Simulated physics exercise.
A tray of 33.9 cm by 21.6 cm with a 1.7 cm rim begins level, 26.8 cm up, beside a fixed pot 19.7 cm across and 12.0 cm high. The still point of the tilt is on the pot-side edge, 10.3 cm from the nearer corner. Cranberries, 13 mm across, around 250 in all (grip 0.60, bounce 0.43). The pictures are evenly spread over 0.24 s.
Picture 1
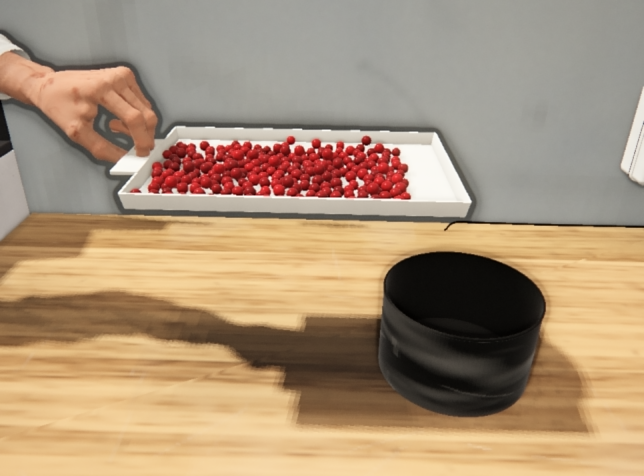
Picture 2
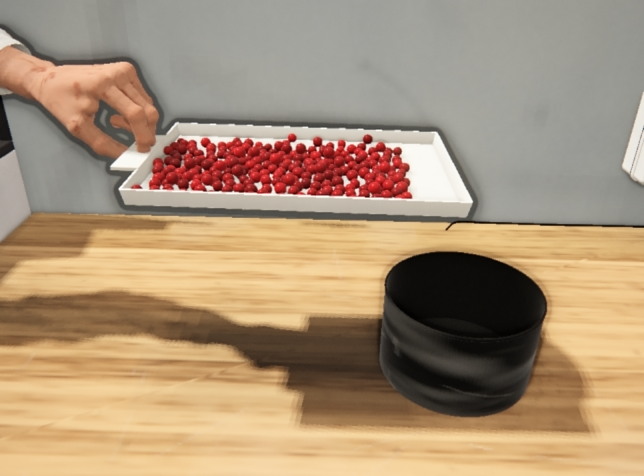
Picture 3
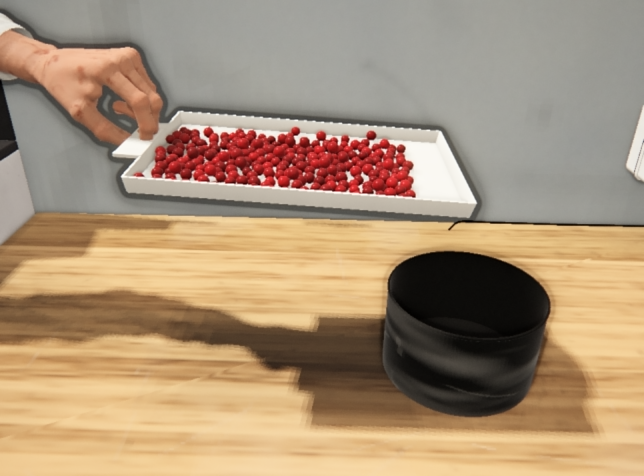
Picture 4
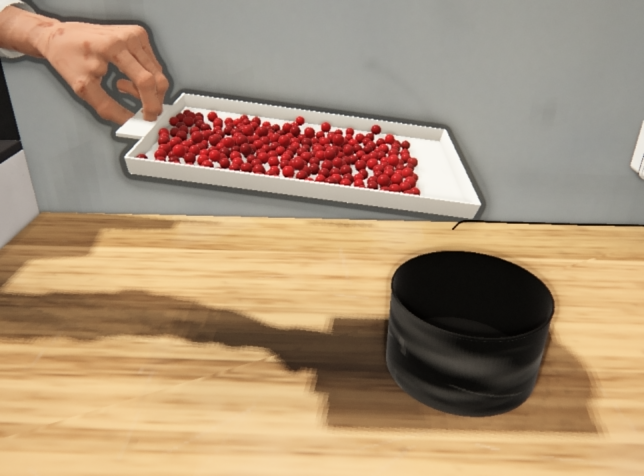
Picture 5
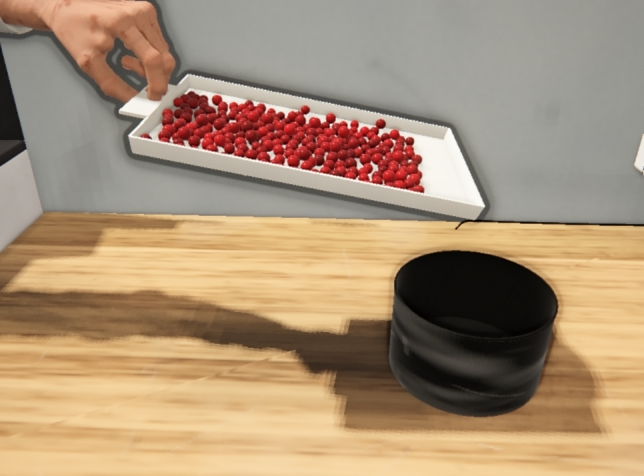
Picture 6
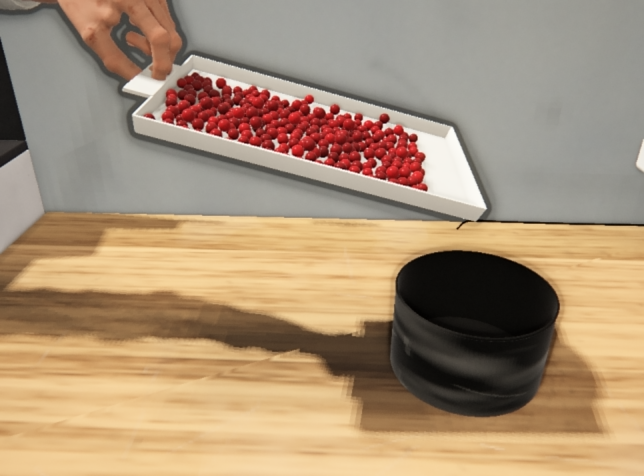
A white tray scattered with small red balls starts out level, held at its left end by a hand above a wooden surface with a black pot. The hand then raises that end steadily, so the tray slants down toward the right, while the balls stay spread across it.
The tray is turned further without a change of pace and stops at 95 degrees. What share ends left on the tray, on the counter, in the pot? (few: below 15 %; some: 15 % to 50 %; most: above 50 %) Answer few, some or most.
Left on the tray: Few; on the counter: Some; in the pot: Most.
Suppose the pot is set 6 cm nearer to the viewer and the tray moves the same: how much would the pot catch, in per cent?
It would be near 75 per cent.
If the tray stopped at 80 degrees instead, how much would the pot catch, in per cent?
In that case some 55 per cent.
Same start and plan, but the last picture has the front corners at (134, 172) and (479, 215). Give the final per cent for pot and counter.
Pot 25, counter 75.
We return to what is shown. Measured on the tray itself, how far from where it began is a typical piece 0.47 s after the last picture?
Some 9 cm.
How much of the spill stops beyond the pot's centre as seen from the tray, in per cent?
About 90 per cent.
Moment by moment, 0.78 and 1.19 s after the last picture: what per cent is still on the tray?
In turn: 80, 10.
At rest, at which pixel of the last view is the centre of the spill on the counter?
Near (595, 465).
Then, 0.47 s after the last picture, tilt 53 degrees; the tray holds 100 %, the pot 0 %.
Then, 0.78 s after the last picture, tilt 79 degrees; the tray holds 80 %, the pot 10 %.
Then, 1.19 s after the last picture, tilt 95 degrees; the tray holds 10 %, the pot 55 %.
In the end, tray 0 %, counter 25 %, pot 75 %.
